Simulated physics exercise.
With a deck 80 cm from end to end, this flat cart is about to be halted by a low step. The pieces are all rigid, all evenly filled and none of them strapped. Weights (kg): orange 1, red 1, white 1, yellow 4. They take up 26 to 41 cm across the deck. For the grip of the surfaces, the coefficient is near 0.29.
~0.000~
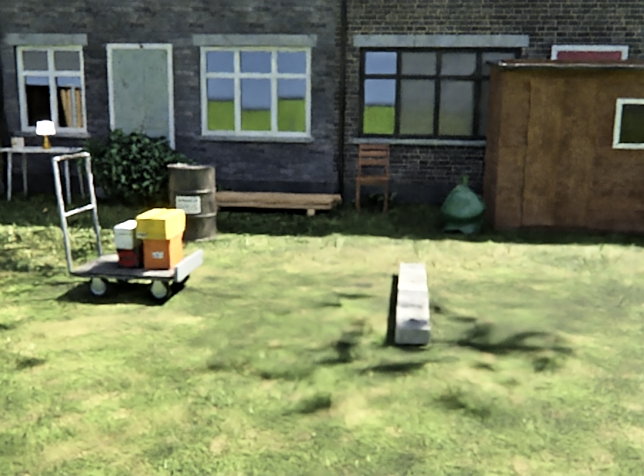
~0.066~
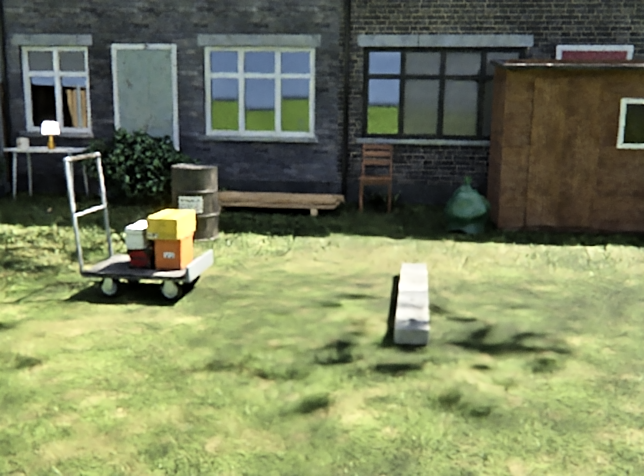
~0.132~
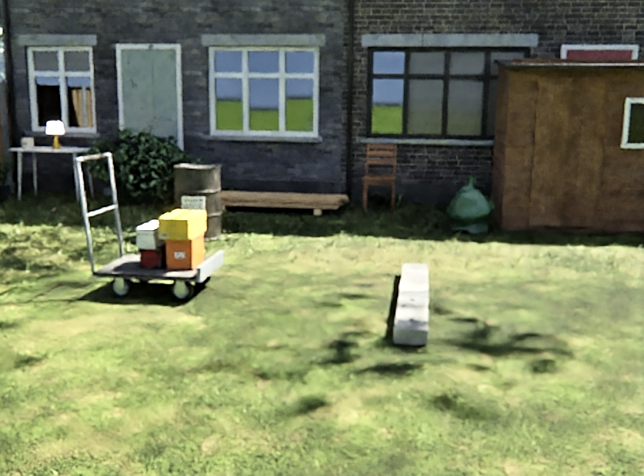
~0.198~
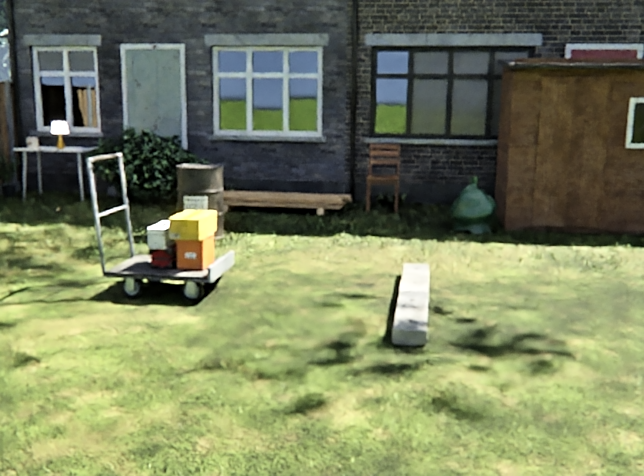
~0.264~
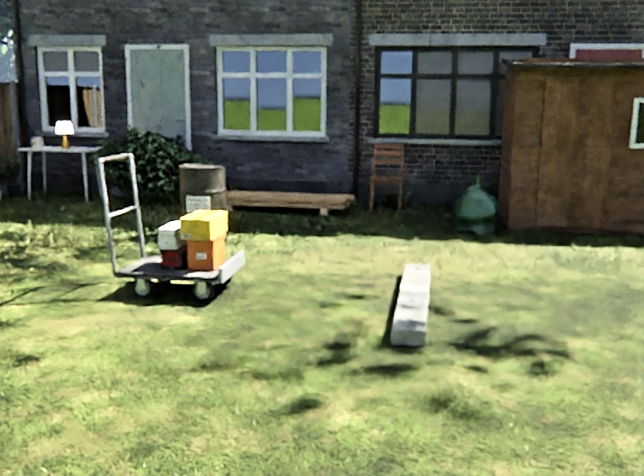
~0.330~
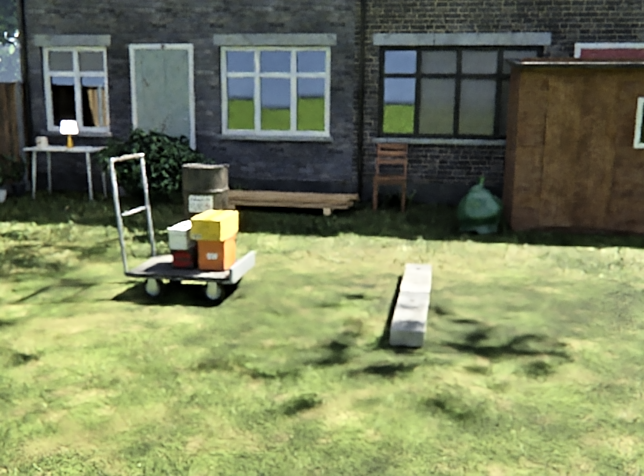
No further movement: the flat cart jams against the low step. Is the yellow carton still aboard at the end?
No, it has come off.
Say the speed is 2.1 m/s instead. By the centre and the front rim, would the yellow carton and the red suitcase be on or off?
Then the yellow one comes off but the red one holds on.
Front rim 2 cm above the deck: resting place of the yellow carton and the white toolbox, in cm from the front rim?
Yellow 40 past, white 30 behind.
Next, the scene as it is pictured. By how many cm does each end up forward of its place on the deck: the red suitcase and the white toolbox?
Forward shift in cm: Red 10, white 15.
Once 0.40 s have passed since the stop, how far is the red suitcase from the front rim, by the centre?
Roughly 35 cm short of the front rim.
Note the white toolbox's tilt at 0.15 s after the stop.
Roughly 0° from upright.
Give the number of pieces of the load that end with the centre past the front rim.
Count of them: 1.
After 1.37 s the deck stops.
After 1.77 s the yellow carton is 10 cm past the rim, tilted 45°, near (427, 247) in the last picture's view.
After 2.17 s the yellow carton is 48 cm past the rim, tilted 180°, near (477, 299) in the last picture's view.
At rest, 2.4 s, past the rim, yellow carton; behind it, orange tote, red suitcase and white toolbox.
